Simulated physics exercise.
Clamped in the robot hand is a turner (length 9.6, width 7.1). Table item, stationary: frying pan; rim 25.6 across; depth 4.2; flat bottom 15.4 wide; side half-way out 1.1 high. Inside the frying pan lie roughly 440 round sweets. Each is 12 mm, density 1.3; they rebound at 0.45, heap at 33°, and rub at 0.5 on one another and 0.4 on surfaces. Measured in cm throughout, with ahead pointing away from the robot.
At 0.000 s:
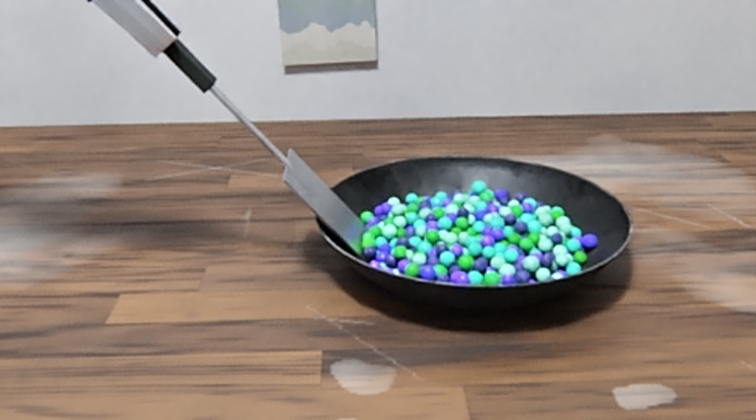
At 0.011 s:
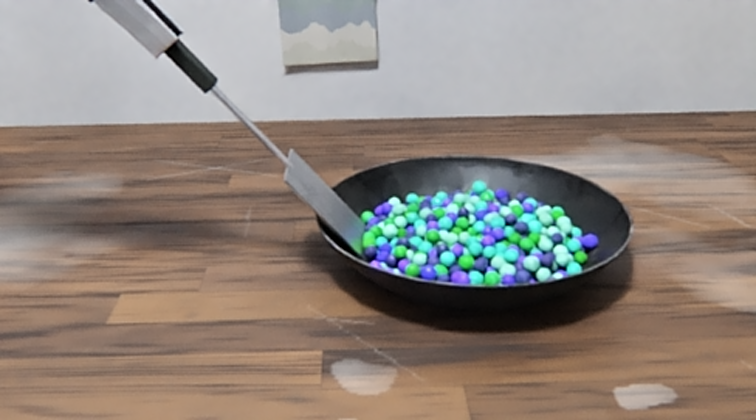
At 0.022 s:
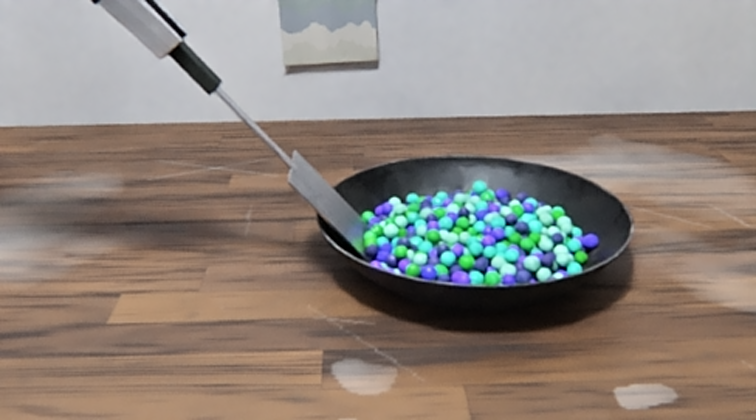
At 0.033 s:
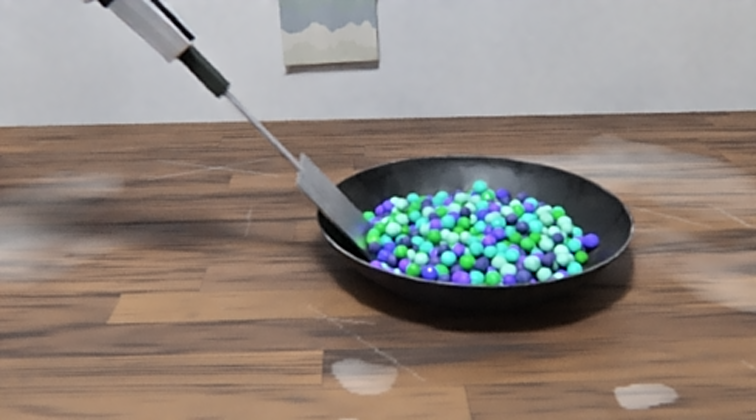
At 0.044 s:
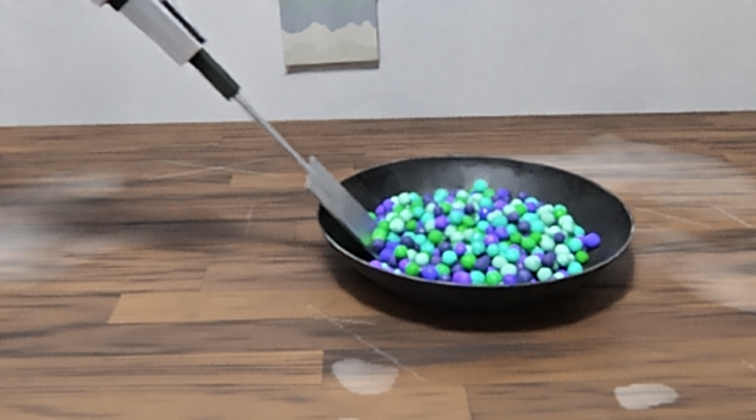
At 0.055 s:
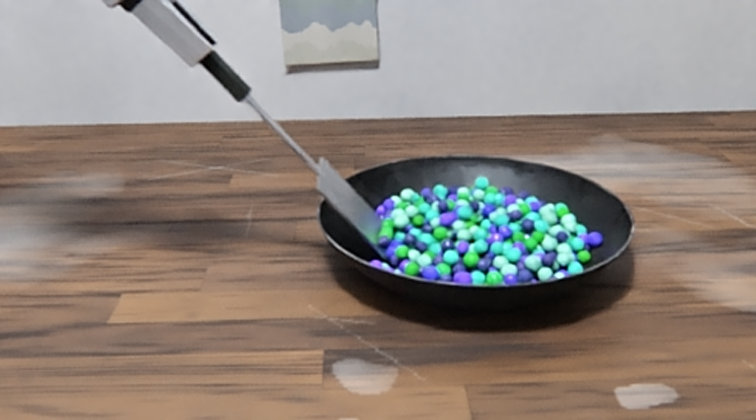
A turner held by a robot slides slightly right inside a frying pan of round sweets.
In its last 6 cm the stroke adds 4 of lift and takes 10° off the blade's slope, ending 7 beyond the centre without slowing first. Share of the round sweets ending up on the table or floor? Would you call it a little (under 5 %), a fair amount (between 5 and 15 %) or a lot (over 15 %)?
A fair amount, between 5 and 15 %.
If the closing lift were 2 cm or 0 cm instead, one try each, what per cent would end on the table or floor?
First try about 5 %, second try about 0 %.
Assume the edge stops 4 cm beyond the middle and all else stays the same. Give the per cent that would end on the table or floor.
It would come to roughly 0 percent.
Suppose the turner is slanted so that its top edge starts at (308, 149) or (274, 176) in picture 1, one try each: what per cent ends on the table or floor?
I'd say near 10 per cent for the first and near 10 per cent for the second.
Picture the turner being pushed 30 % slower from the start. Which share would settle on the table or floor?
Roughly 5 per cent, I'd say.
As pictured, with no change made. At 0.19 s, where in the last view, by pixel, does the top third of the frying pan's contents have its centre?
I'd put it somewhere near (532, 211).
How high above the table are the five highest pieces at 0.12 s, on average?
Height: Some 5 cm.
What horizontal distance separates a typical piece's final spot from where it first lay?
Level distance of roughly 3 cm.
By 0.12 s, sloping 50°, highest piece 5 above the table; 435 in the frying pan.
By 0.19 s, sloping 46°, highest piece 6 above the table; 435 in the frying pan.
By 0.43 s, sloping 40°, highest piece 6 above the table; 392 in the frying pan, 37 on the table or floor, 6 on the blade or in flight.
By 1.48 s, sloping 40°, highest piece 5 above the table; 391 in the frying pan, 44 on the table or floor.
Final count, 391 in the frying pan, 44 on the table or floor. That is 10 % on the table or floor.
